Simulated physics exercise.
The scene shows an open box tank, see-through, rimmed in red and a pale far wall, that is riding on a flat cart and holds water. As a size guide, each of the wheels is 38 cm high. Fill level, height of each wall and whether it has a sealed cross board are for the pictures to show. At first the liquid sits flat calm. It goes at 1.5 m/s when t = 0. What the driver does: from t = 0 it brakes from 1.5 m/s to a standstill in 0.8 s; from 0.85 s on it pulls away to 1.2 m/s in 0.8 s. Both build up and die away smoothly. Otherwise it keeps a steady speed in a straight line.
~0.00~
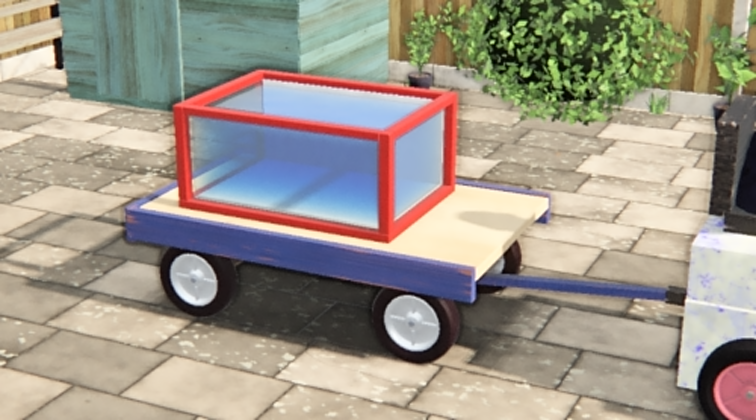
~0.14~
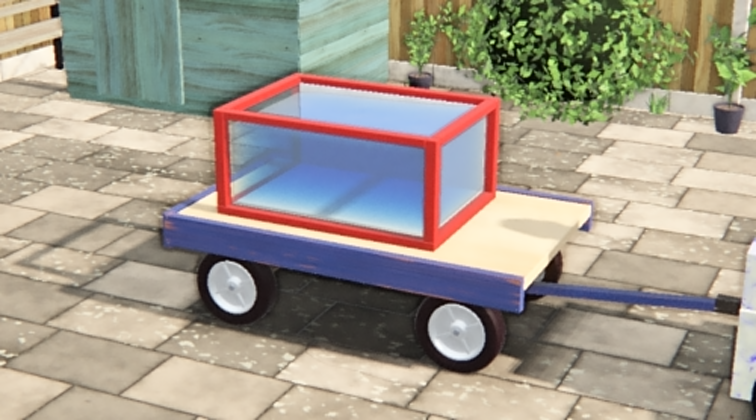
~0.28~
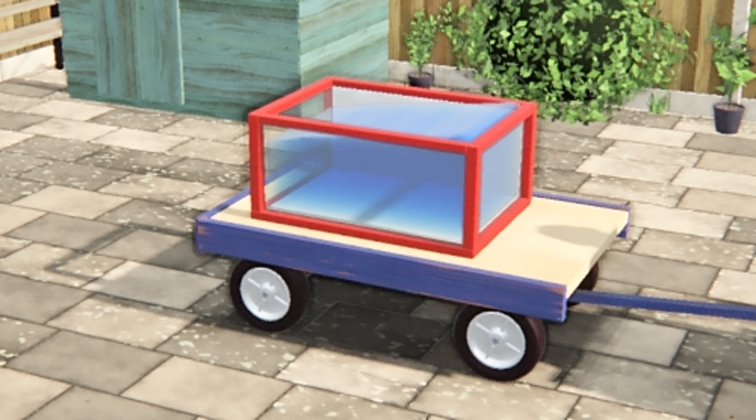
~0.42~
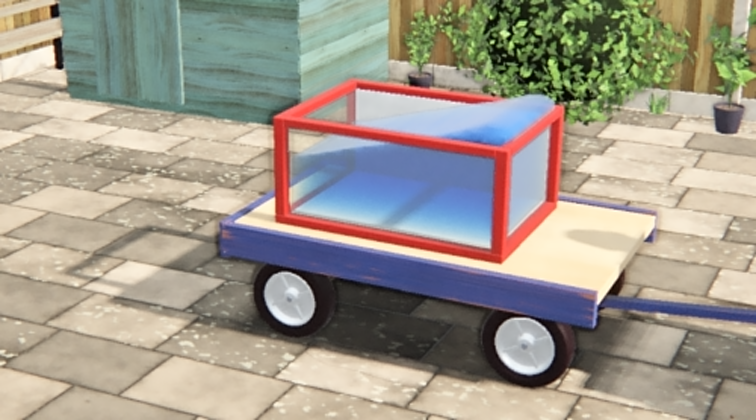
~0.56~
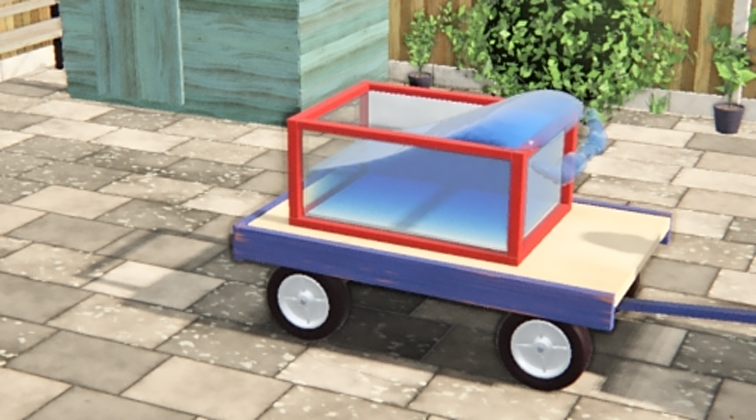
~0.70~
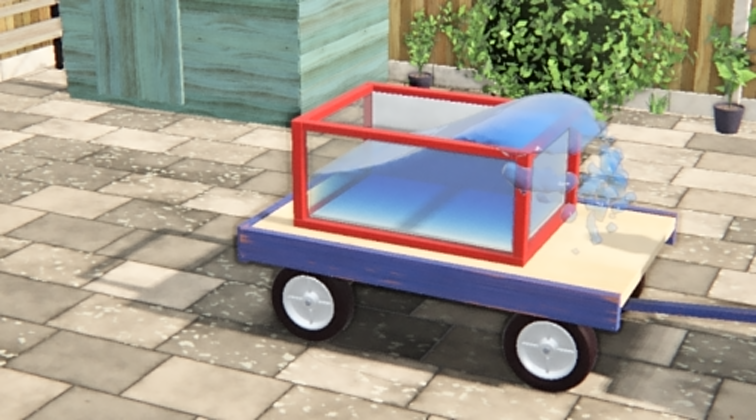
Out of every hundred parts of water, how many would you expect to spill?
About 24 in every hundred.
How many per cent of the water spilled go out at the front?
It comes to about 40 per cent of the spill.
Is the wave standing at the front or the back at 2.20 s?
It stands at the forward side.
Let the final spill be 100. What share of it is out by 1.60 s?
I'd say some 70 percent by then.
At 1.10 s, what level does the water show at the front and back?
Roughly 30 cm in front and 46 cm behind.
Then, 1.10 s in, front 31 cm, middle 32 cm, back 46 cm above the floor; the loss stands at 9 per cent, over the front, a little elsewhere.
Then, 1.60 s in, front 13 cm, middle 33 cm, back 48 cm above the floor; the loss stands at 16 per cent, over the front and the back, a little elsewhere.
Then, 2.20 s in, front 52 cm, middle 25 cm, back 19 cm above the floor; the loss stands at 20 per cent, over the back and the front, a little elsewhere.
Then, 4.64 s in, the loss stands at 24 per cent, over the back and the front, a little elsewhere, 57 of 241 litres.
